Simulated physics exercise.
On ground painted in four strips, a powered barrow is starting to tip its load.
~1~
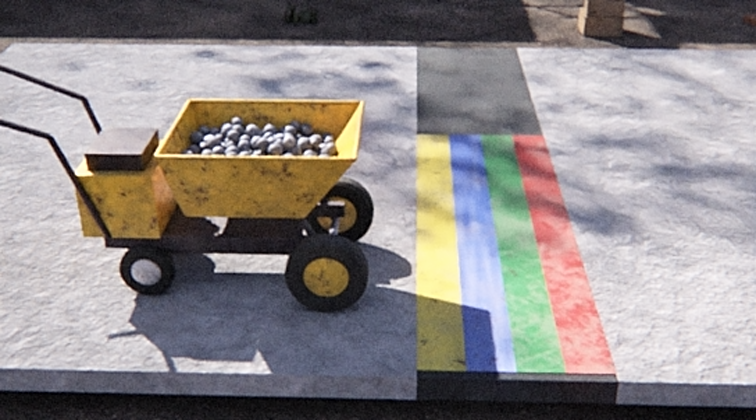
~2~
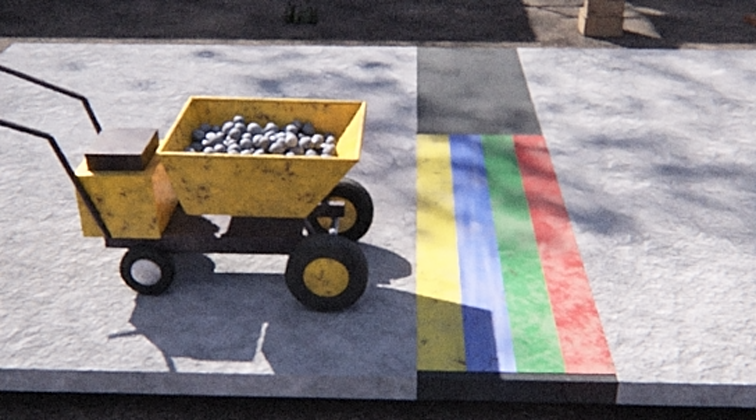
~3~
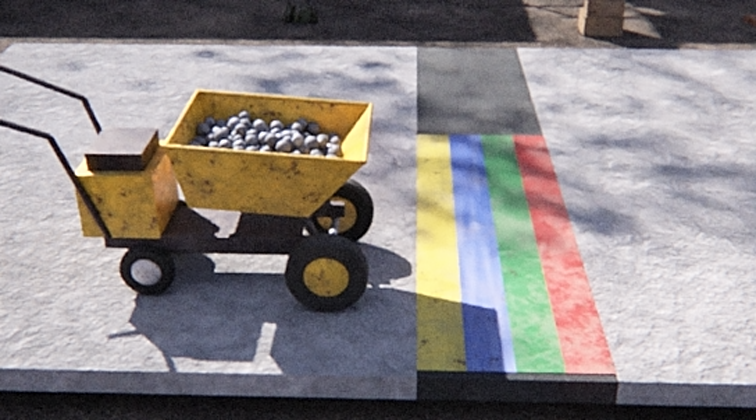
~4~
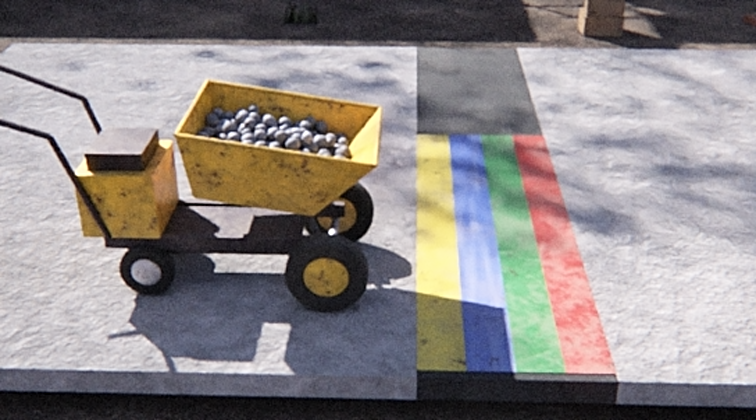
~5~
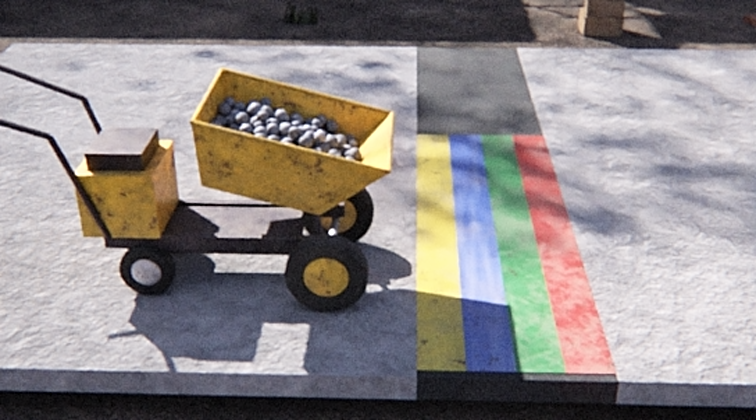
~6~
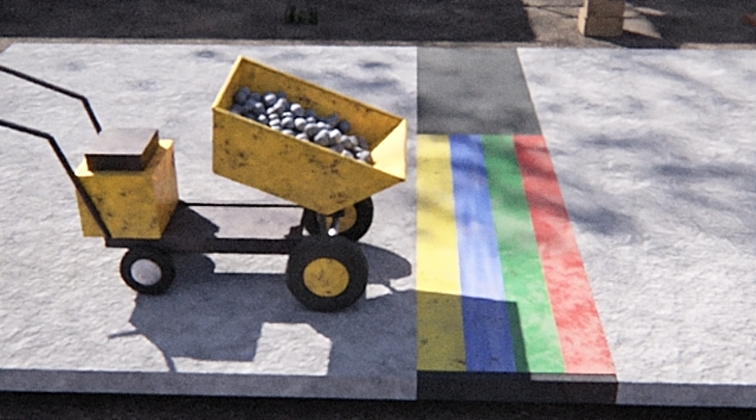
The video shows a yellow powered barrow loaded with round grey cobbles beside yellow, blue, green and red painted strips, its skip level at first, then rising at the back and tilting gradually toward the right while the wheels stay still.
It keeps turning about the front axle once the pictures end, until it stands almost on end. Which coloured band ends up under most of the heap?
The blue one.
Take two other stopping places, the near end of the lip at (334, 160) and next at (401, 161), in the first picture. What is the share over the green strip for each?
20 % and 40 %.
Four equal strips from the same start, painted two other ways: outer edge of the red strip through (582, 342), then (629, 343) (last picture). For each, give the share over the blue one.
30 and 40 in a hundred.
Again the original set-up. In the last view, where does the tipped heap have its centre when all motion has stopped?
Close to (501, 270) in the last view.
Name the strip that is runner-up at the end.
The next spot goes to the green one.
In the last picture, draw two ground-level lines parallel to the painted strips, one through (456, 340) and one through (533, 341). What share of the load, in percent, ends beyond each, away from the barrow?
Roughly 90 and 30 %.
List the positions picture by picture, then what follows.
In the first picture, lip of the skip at (354, 160), level; top of the load at (257, 143), round cobbles; yellow strip at (440, 335); blue strip at (487, 336); green strip at (535, 337); red strip at (582, 338).
In the second picture, lip of the skip at (357, 161), tipped barely; top of the load at (259, 141).
In the third picture, lip of the skip at (364, 163), tipped barely; top of the load at (252, 141).
In the fourth picture, lip of the skip at (375, 166), tipped a little; top of the load at (247, 134).
In the fifth picture, lip of the skip at (388, 172), tipped clearly; top of the load at (247, 130).
In the sixth picture, lip of the skip at (403, 180), tipped clearly; top of the load at (262, 126); yellow strip at (440, 335); blue strip at (487, 336); green strip at (535, 337); red strip at (582, 338).
Soon after the last picture, skip tipped steeply; all in the skip.
A little later, skip tipped right over; most in the skip; about a quarter over the blue strip; a small part over the green strip; a stray few falling.
Later still, skip tipped right over; about a quarter in the skip; a stray few over the yellow strip; about a third over the blue strip; about a quarter over the green strip; a small part over the red strip; a stray few off the paint.
At rest, skip tipped right over; a small part in the skip; a small part over the yellow strip; about a third over the blue strip; about a quarter over the green strip; a small part over the red strip; a stray few off the paint.
